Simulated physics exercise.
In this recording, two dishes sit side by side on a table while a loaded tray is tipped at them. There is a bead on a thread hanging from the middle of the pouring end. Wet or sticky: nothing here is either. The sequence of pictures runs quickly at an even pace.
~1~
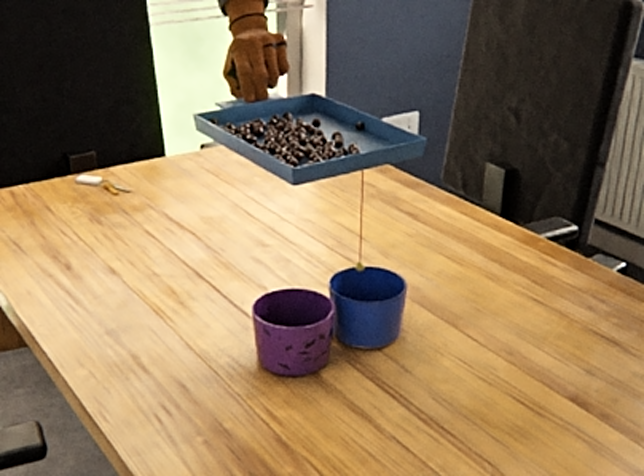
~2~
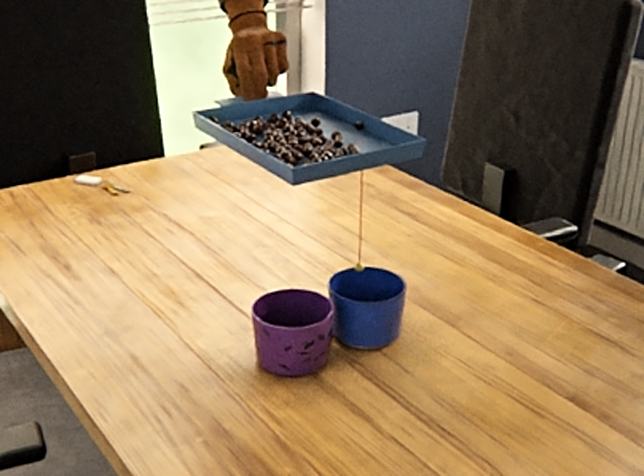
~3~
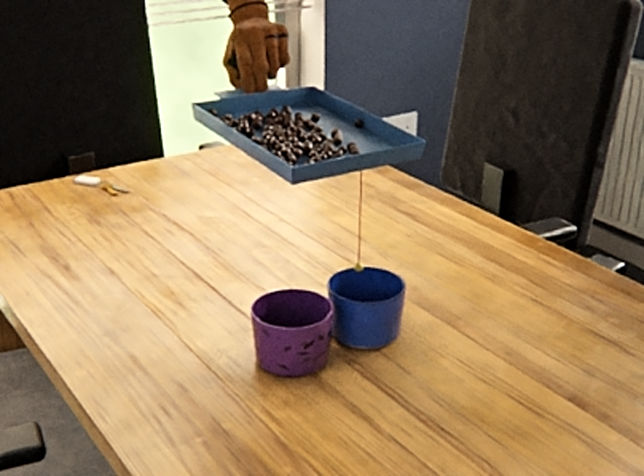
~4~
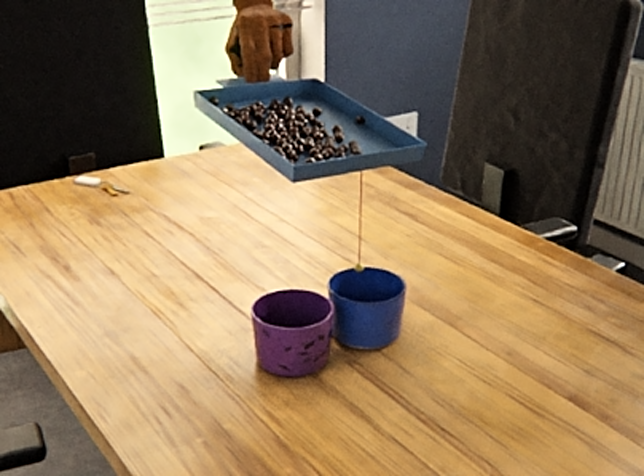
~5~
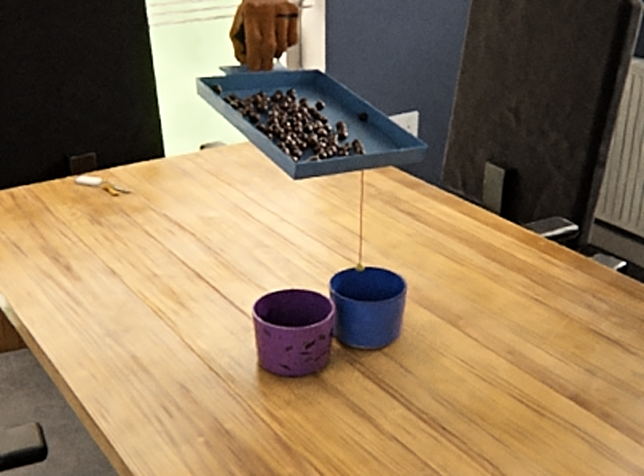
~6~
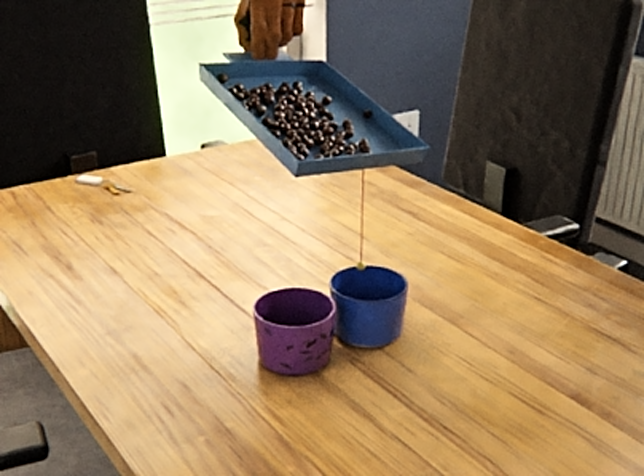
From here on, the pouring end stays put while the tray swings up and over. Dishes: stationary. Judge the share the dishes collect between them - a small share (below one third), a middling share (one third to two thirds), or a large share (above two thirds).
A small share.
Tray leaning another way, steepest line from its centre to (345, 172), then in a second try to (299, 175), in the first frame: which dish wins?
Try one - the dish to the left; try two - the dish to the left.
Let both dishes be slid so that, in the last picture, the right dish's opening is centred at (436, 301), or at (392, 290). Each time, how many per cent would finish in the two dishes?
10, then 20 %.
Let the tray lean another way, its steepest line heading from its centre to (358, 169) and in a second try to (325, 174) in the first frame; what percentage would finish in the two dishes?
In order, 0 in a hundred and 50 in a hundred.
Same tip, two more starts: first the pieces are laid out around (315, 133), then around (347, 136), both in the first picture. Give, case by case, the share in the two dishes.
In order, 0 per cent then 10 per cent.
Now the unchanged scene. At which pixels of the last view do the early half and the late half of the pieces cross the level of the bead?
Around (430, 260) at first; around (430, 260) after that.
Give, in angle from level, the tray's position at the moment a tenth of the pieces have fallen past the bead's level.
The angle is roughly 90° at that point.
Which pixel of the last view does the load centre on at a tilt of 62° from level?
Somewhere around pixel (373, 132) in the last picture.
Soon after the last picture, tray tipped steeply; nearly all on the tray; a stray few in the air.
A little later, tray tipped past a quarter turn; about a quarter on the tray; a small part in the right dish; about half outside both; about a quarter in the air.
Later still, tray tipped past a quarter turn; a small part in the right dish; nearly all outside both.
By the end, tray tipped past a quarter turn; none in the left dish; a small part in the right dish; nearly all outside both.
